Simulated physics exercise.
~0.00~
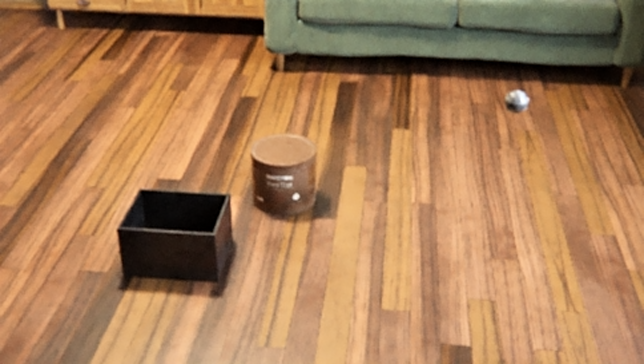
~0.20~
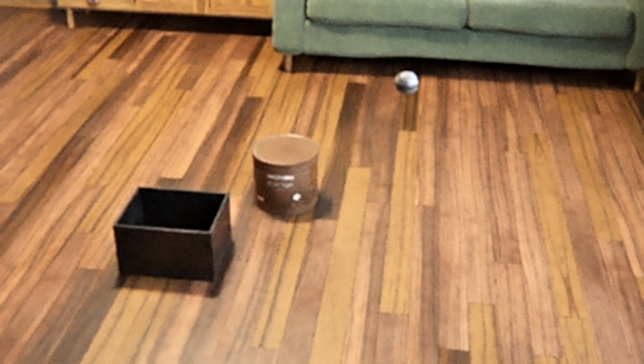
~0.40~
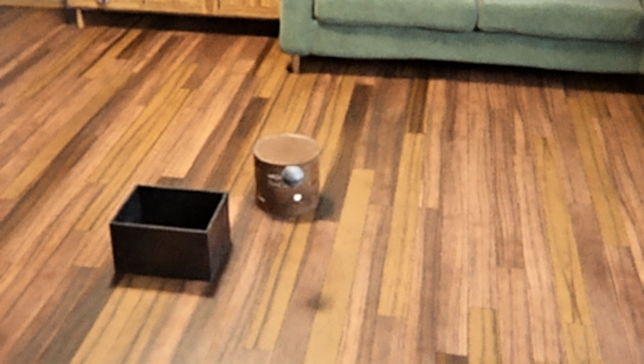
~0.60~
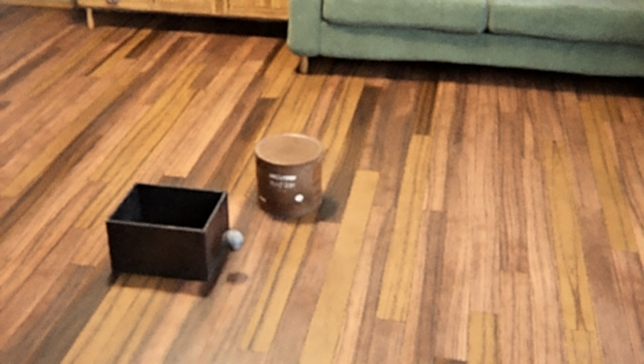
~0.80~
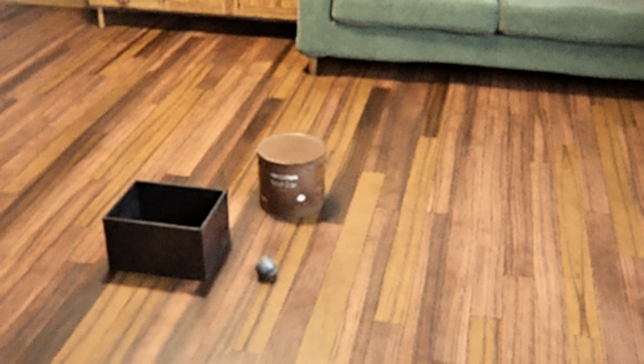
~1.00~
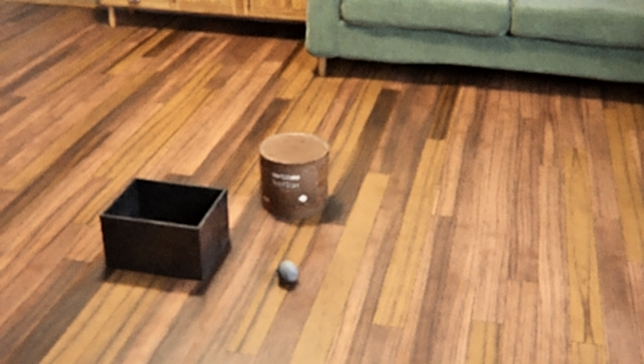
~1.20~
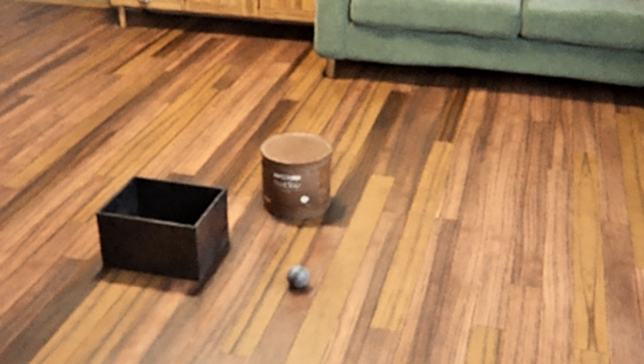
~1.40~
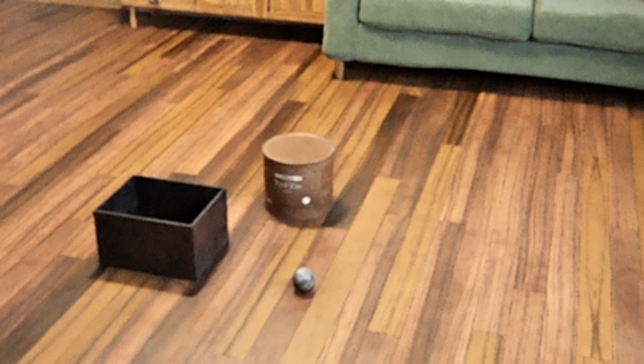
We see a grey ball fly leftward across a wooden floor, past a brown pail, toward an open black box; it meets the box's right side, bounces back to the right, and settles on the floor outside the box while the pail stays put.
